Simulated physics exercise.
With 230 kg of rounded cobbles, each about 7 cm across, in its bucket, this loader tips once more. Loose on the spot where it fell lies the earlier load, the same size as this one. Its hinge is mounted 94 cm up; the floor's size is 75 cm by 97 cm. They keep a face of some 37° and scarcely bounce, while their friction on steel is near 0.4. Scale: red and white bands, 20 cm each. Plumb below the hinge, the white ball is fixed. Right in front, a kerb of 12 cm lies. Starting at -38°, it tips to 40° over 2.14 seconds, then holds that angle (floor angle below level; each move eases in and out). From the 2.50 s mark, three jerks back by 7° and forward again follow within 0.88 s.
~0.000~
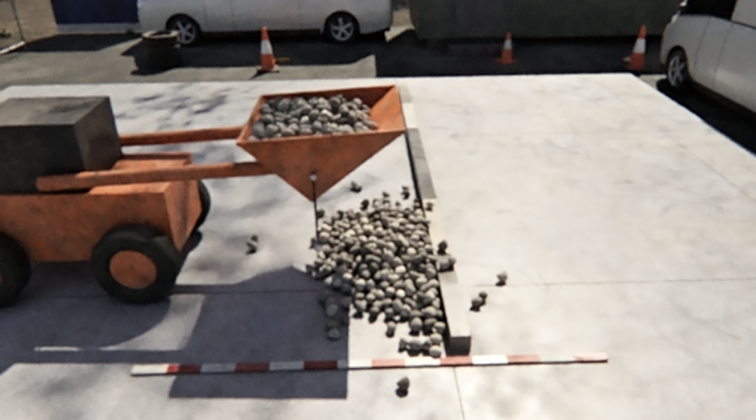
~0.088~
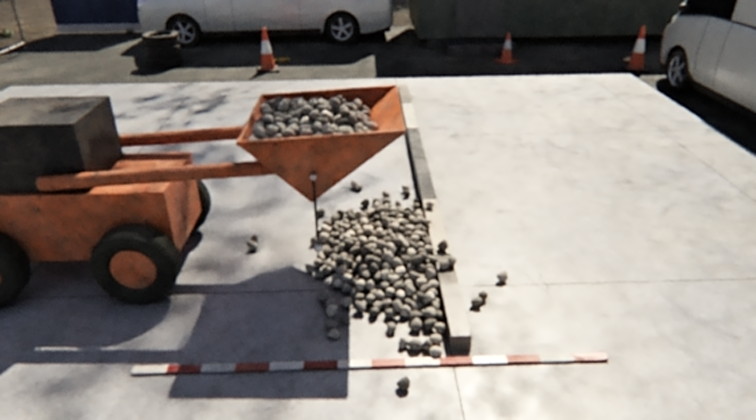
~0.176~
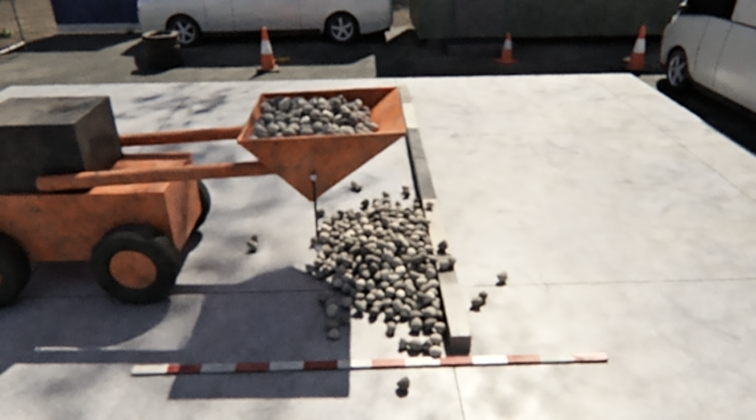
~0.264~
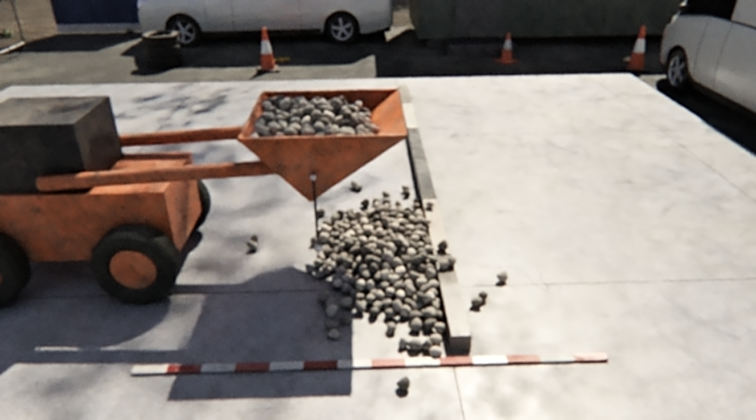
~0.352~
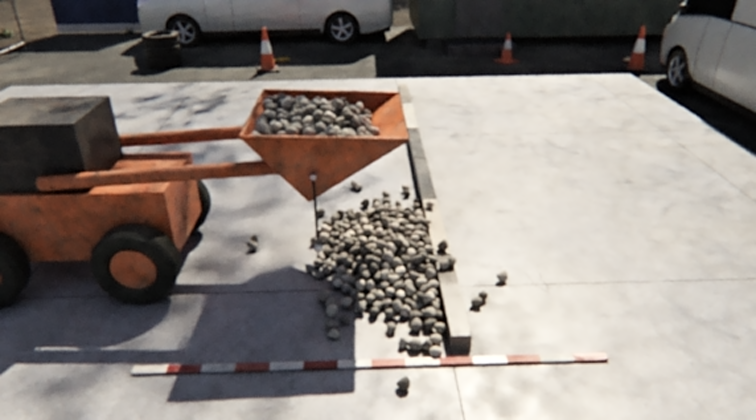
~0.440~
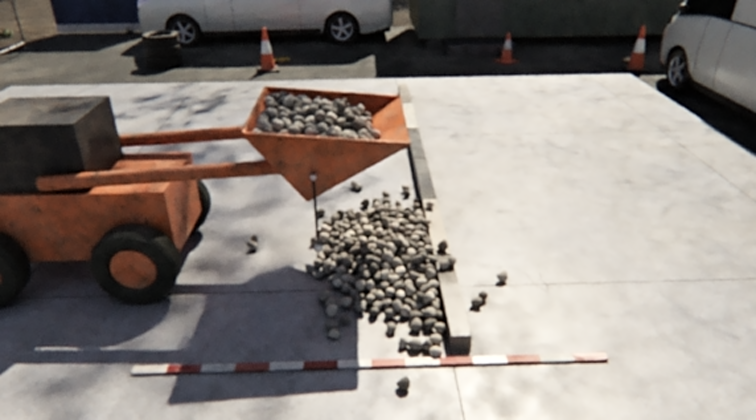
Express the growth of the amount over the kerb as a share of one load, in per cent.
Roughly 27 per cent of a load.
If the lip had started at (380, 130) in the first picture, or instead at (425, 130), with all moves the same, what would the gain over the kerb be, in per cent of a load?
The first position would add some 10 per cent, the second some 45.
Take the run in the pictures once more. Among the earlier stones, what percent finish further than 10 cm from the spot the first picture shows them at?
Roughly 0 percent.
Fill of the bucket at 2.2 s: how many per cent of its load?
Some 10 percent, roughly.
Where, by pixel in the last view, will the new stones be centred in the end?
They come to rest centred about (419, 237).
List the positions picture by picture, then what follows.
The first frame shows lip at (405, 131), floor tilted -38°, highest stones at (322, 107). The earlier load is highest near (387, 238), 21 cm above ground level, 99 % on this side of the kerb, 1 % over the kerb.
In the second frame, the bucket is at -38°, its lip at (405, 132); the top of the load is at (317, 106); the stones move at 0.0 m/s on average.
The third frame shows lip at (406, 133), floor tilted -36°, highest stones at (310, 105); the stones move at 0.1 m/s on average.
In the fourth frame, the bucket is at -35°, its lip at (407, 136); the top of the load is at (307, 105); the stones move at 0.1 m/s on average.
In the fifth frame, the bucket is at -32°, its lip at (409, 140); the top of the load is at (301, 104); the stones move at 0.1 m/s on average.
In the sixth frame, the bucket is at -29°, its lip at (410, 145); the top of the load is at (291, 102); the stones move at 0.1 m/s on average.
After 1.6 s the floor is at 28°; in per cent of one load, 93 in the bucket, 107 on this side of the kerb, 1 over the kerb; the foremost stones are at (456, 256).
After 2.2 s the floor is at 40°; in per cent of one load, 10 in the bucket, 176 on this side of the kerb, 13 over the kerb; the foremost stones are at (494, 248).
After 3.8 s the floor is at 40°; in per cent of one load, 0 in the bucket, 172 on this side of the kerb, 28 over the kerb; the foremost stones are at (527, 240).
After 6.2 s the floor is at 40°; in per cent of one load, 0 in the bucket, 172 on this side of the kerb, 28 over the kerb; the foremost stones are at (527, 240). Net gain over the kerb, 27.
